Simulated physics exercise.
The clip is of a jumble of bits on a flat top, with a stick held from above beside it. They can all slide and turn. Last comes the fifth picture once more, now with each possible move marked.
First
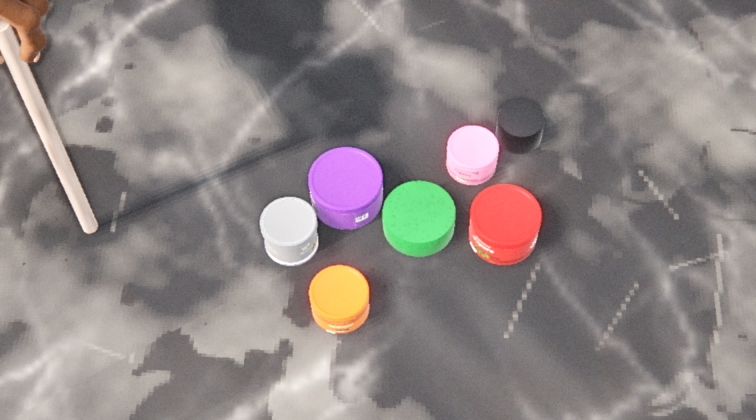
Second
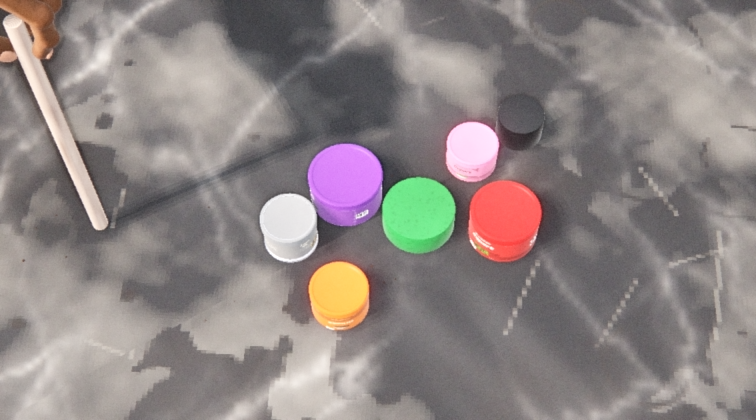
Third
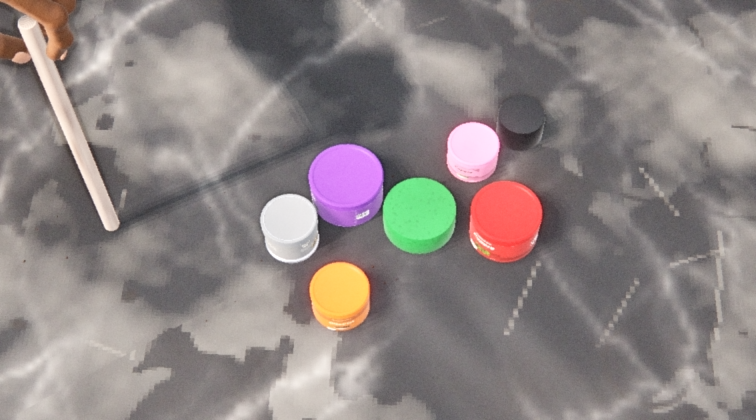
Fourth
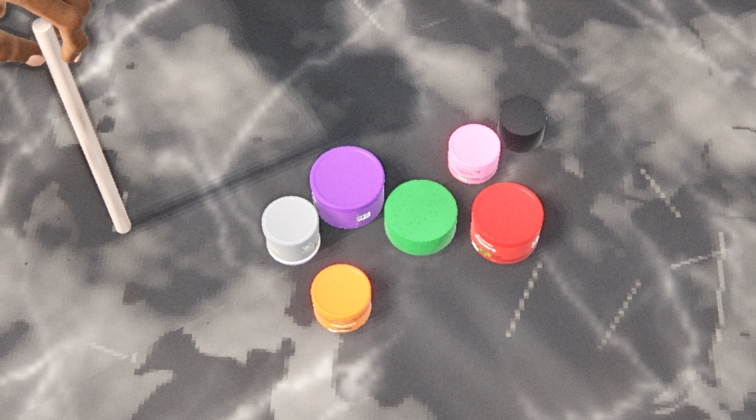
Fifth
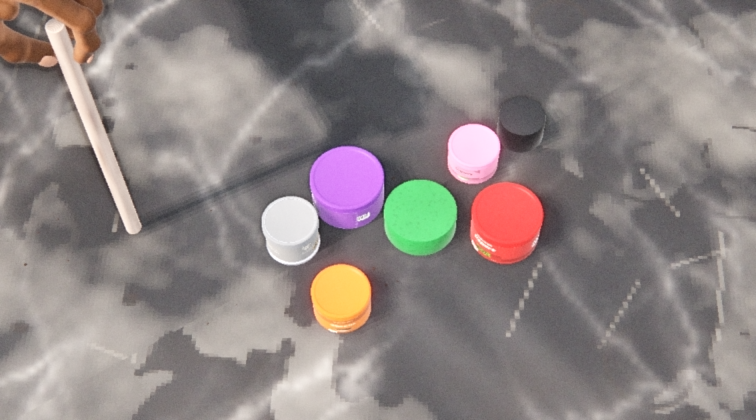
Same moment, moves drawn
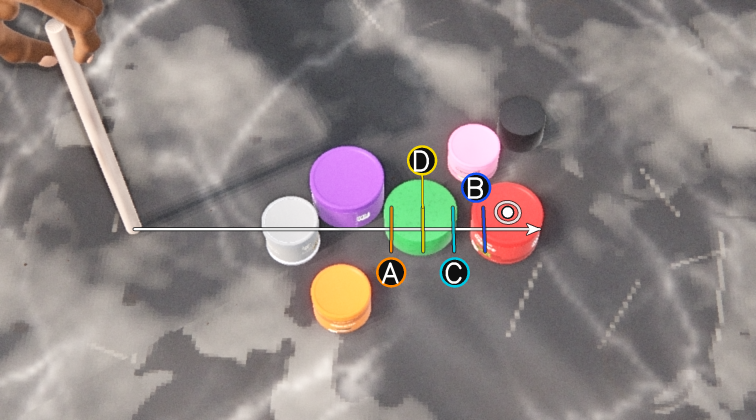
The clip opens on a dark marbled surface with seven small round containers clustered together: purple, grey, orange, green, red, pink and black. At the upper left, a brown hand-like gripper holds a pale stick, which moves slowly rightward a short way while the containers stay essentially still.
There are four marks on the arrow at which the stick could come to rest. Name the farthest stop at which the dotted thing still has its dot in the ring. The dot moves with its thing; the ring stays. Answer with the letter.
At A, and not beyond.
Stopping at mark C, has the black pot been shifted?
No.
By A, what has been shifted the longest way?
The grey tin has gone farthest.
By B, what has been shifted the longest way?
The green pot has gone farthest.
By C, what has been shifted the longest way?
It is the green pot.
On the marked copy, A at (392, 229); B at (484, 229); C at (454, 229); D at (423, 229); the arrow from (134, 229) to (540, 229); the white dot at (508, 213).
Following A. Soon after the start, foot of the stick (227, 230).
Later, foot of the stick (319, 230); grey tin (332, 247).
In the end, foot of the stick (392, 230); grey tin (336, 250); green pot (434, 216); the dot is still in its ring.
As for the rest, B shifts the dotted thing to (571, 222); C shifts the dotted thing to (555, 224); D shifts the dotted thing to (533, 224).
